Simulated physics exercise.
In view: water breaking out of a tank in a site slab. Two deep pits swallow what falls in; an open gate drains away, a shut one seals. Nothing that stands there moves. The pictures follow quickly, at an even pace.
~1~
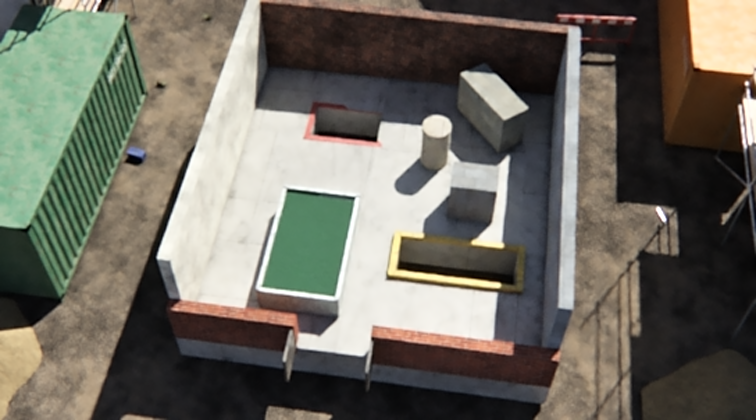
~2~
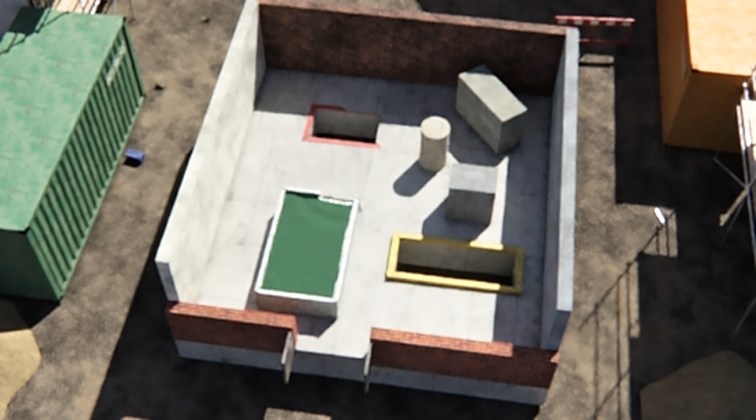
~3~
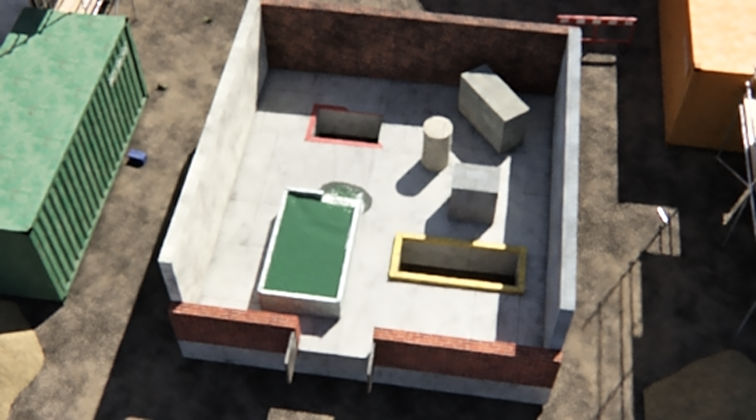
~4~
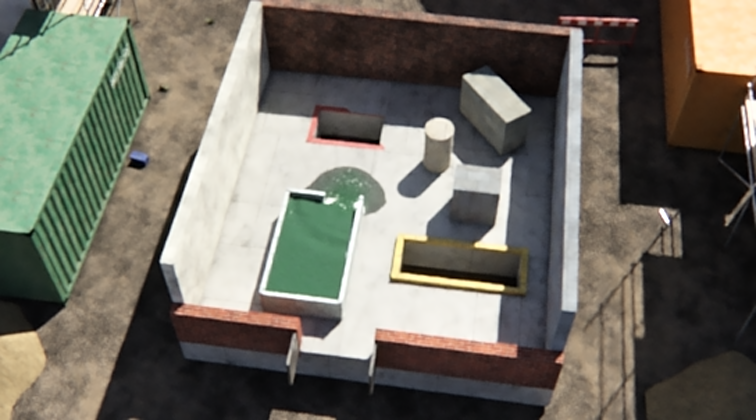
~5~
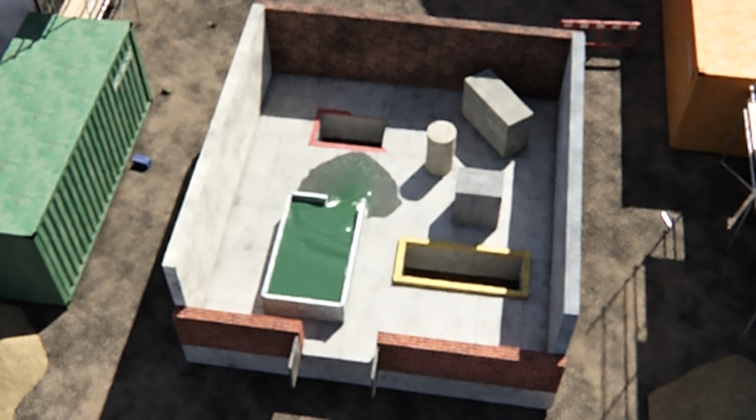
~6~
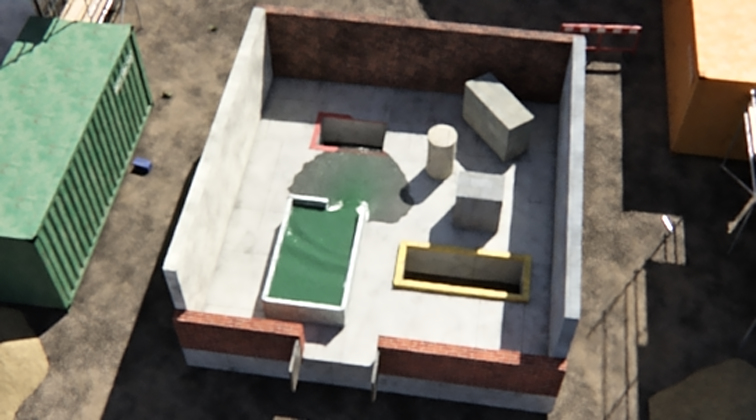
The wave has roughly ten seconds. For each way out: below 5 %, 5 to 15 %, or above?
In the end: The gate takes under 5 %; the red pit takes over 15 %; the yellow pit takes under 5 %.
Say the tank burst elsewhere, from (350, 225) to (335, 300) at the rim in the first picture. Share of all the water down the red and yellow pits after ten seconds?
In per cent: Red 4, yellow 15.
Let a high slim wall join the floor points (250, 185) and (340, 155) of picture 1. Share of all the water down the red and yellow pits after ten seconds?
Parts in a hundred: Red 30, yellow 0.
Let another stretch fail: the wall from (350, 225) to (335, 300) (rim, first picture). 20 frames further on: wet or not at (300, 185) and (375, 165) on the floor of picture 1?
In that order: Clear, awash.
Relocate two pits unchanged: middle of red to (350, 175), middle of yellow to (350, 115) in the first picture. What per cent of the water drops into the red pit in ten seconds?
In per cent: Red 70.
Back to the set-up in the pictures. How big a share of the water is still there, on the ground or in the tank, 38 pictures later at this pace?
Close to 72 %.
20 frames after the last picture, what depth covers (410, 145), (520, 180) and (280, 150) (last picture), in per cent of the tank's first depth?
In turn 6, 2 and 2 in a hundred.
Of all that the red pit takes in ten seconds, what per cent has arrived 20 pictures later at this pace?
About 50 per cent.
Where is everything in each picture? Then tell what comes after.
The water tank at (310, 242) is whole and still, in the first picture.
The front is at a hidden place, out from the gap on the water tank's far side, in the second picture.
The front is at (333, 185), out from the gap on the water tank's far side, in the third picture.
The front is at (341, 170), out from the gap on the water tank's far side, in the fourth picture.
The front is at (361, 155), out from the gap on the water tank's far side, in the fifth picture.
The front is at (382, 153), out from the gap on the water tank's far side, in the sixth picture.
A moment on, water covers 15 % of the floor; the gate 0 %, the red pit 4 %, the yellow pit 0 %.
Next, water covers 25 % of the floor; the gate 0 %, the red pit 10 %, the yellow pit 0 %.
Then, water covers 30 % of the floor; the gate 0 %, the red pit 18 %, the yellow pit 0 %.
Later, water covers 45 % of the floor; the gate 0 %, the red pit 27 %, the yellow pit 0 %.
In the end, water covers 65 % of the floor; the gate 0 %, the red pit 38 %, the yellow pit 0 %.
